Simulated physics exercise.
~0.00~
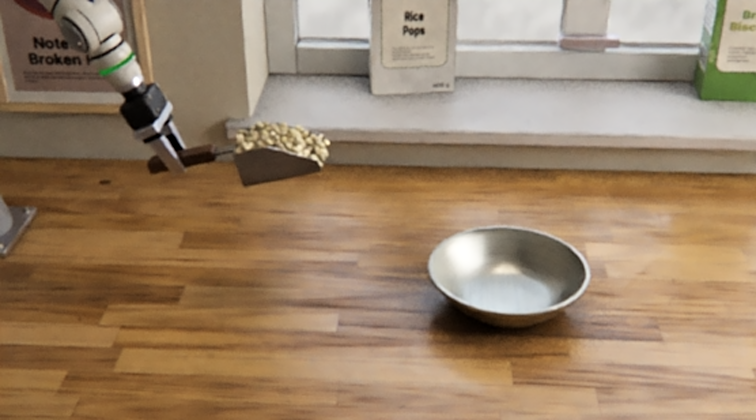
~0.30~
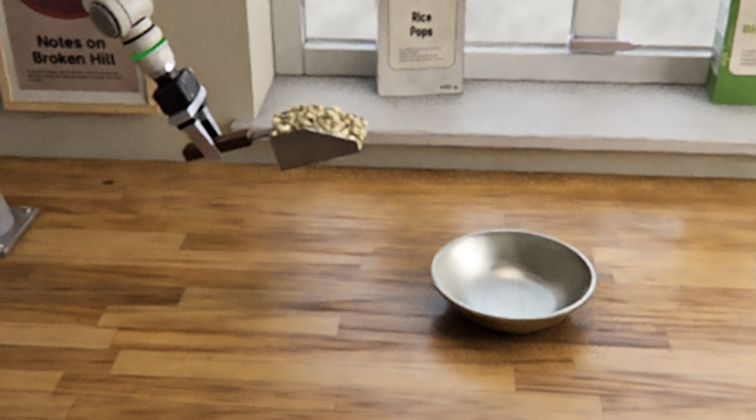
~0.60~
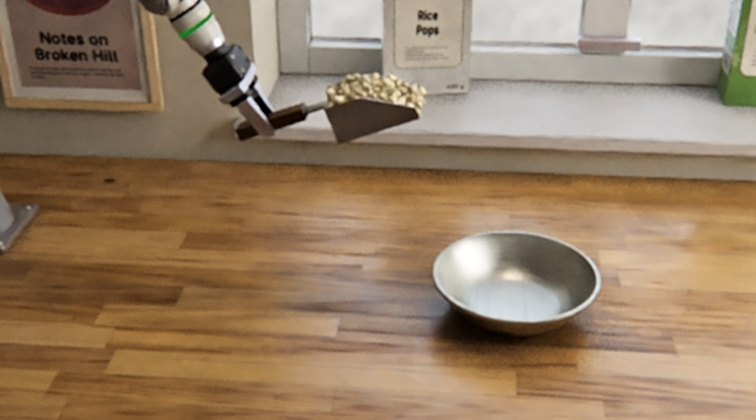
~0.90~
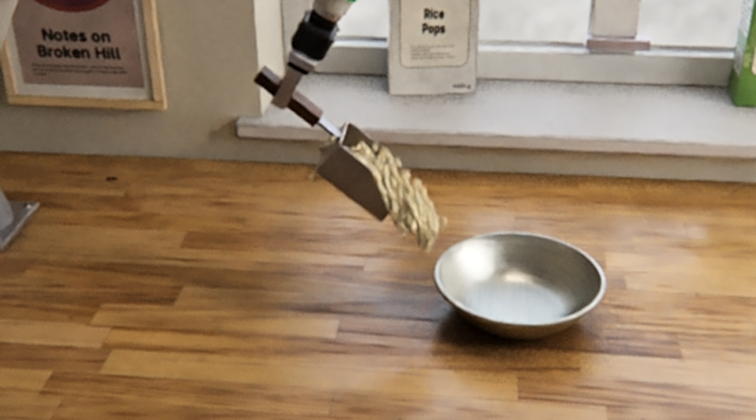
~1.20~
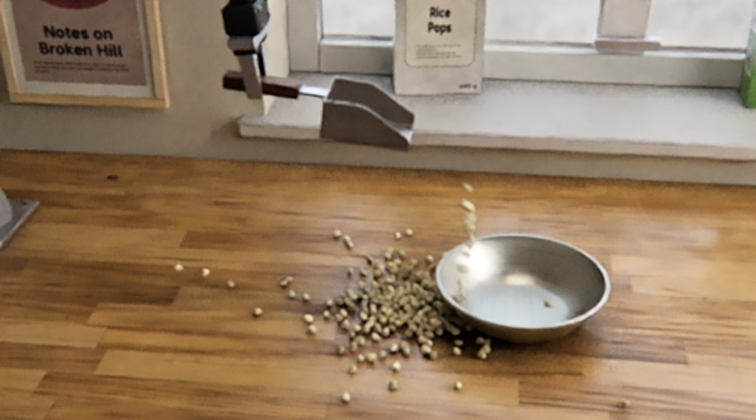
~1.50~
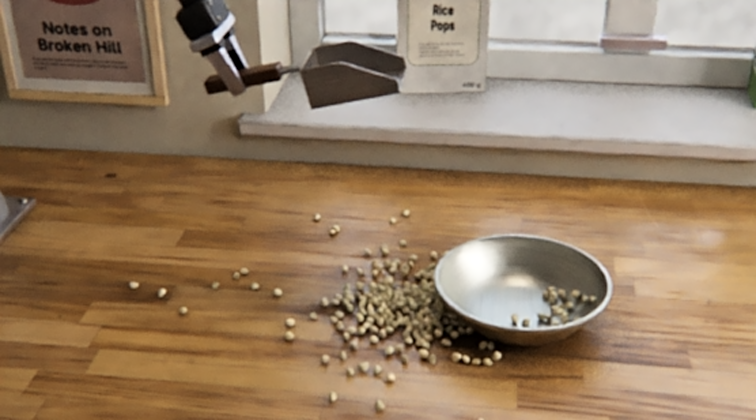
A robot arm carries a metal scoop heaped with pale dried beans rightward above a wooden counter, then tips it short of a metal bowl, spilling most onto the counter; it levels and lifts the emptied scoop, leaving only a small cluster inside the bowl.
